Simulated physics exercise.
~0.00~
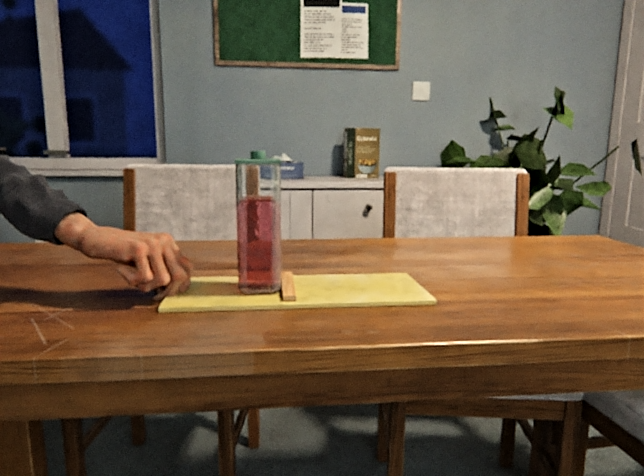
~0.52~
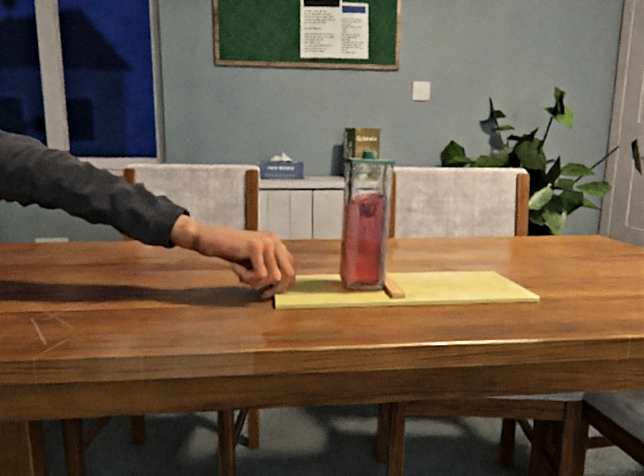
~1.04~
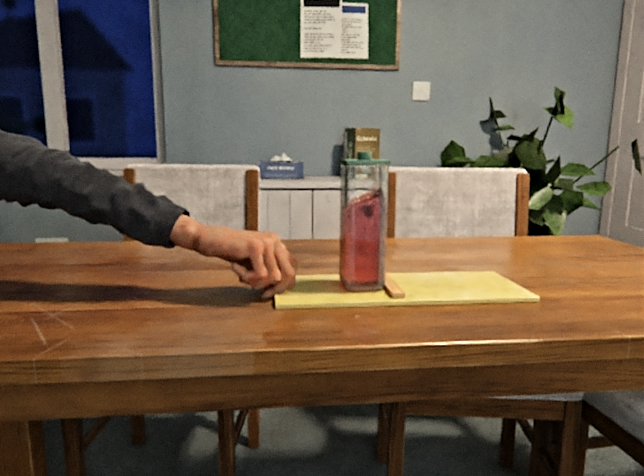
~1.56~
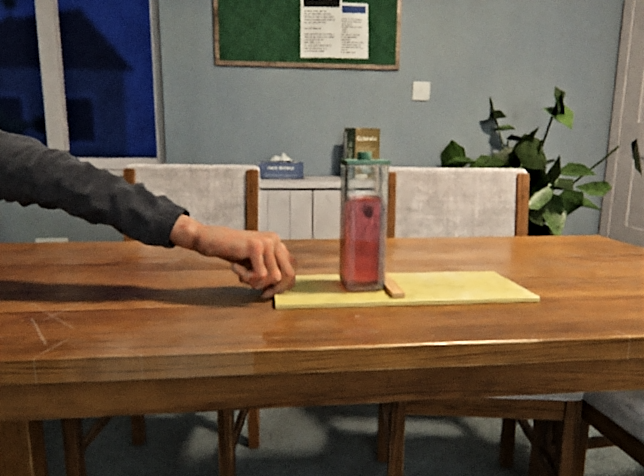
A clear container of red liquid rode upright on a pale yellow board as a hand slid it to the right across a wooden table, then stopped; the liquid sloshed and tilted inside before leveling out, and the container stayed standing.
